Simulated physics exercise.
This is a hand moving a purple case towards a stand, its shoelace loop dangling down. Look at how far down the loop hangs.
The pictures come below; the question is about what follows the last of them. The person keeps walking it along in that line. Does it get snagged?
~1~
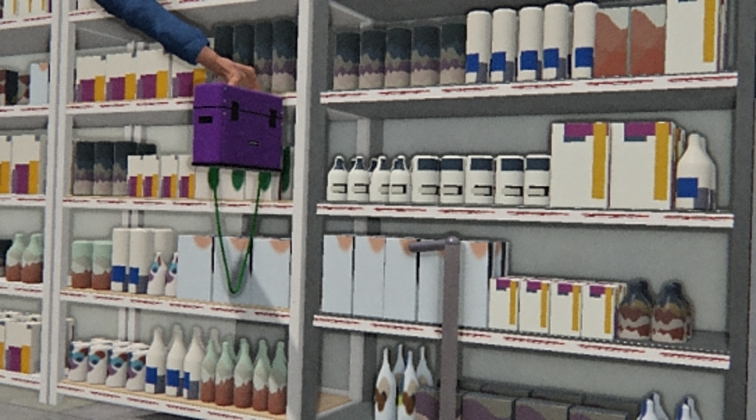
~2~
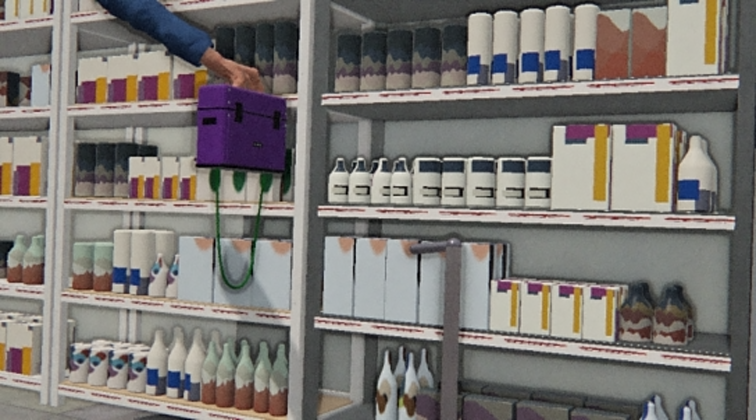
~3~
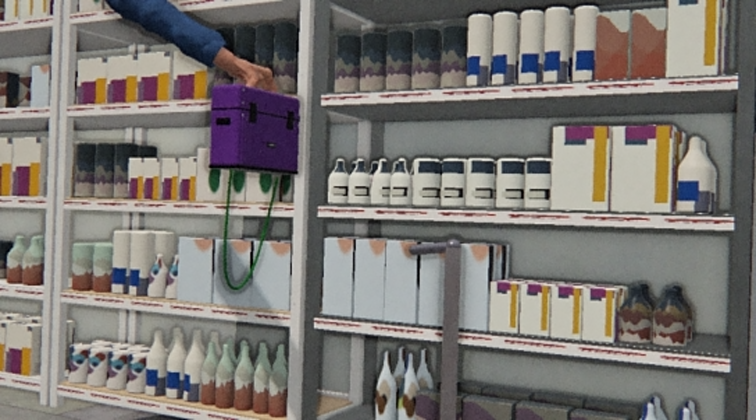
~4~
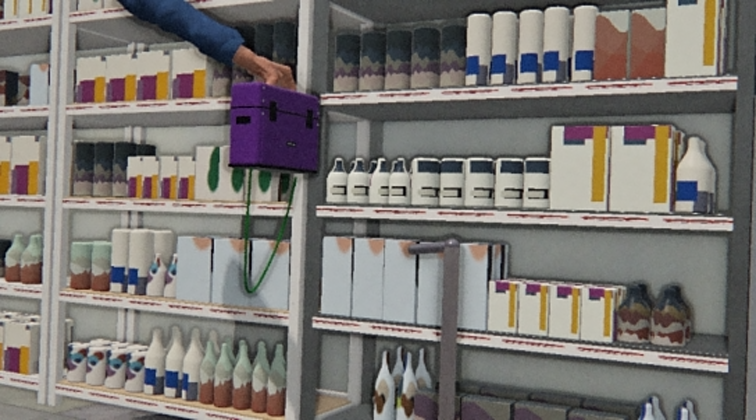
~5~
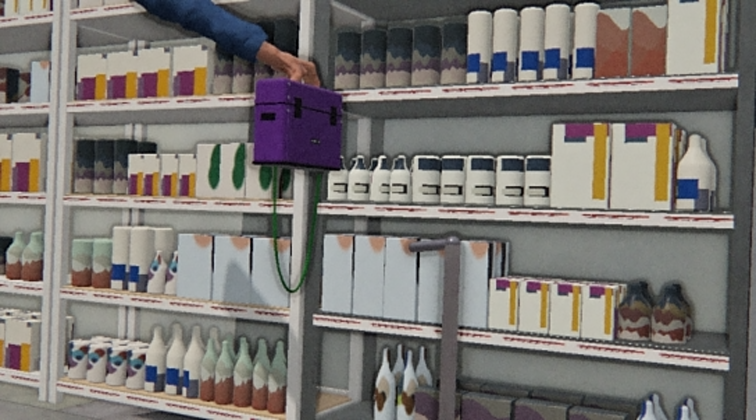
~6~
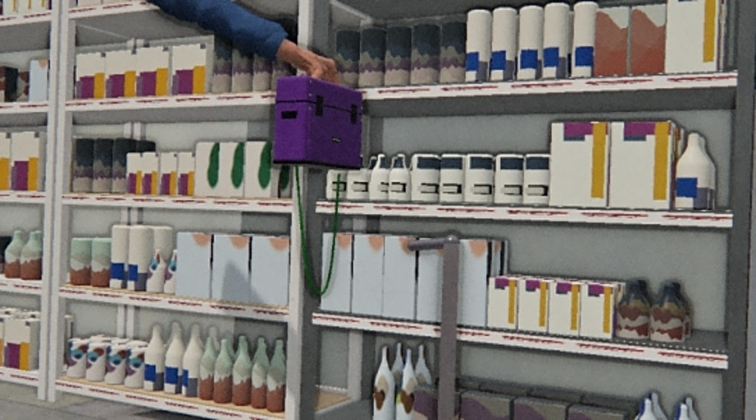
Most likely it will be held back at the post.
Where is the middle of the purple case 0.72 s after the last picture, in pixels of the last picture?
Its middle sits near pixel (412, 124) of the last view.
Then, 0.72 s later than the last view, case nearing the post near (412, 123).
Then, 1.38 s later than the last view, case past the post near (507, 121).
Finally, case past the post near (561, 120); loop tight round the post, hand stopped. The purple case gets caught.
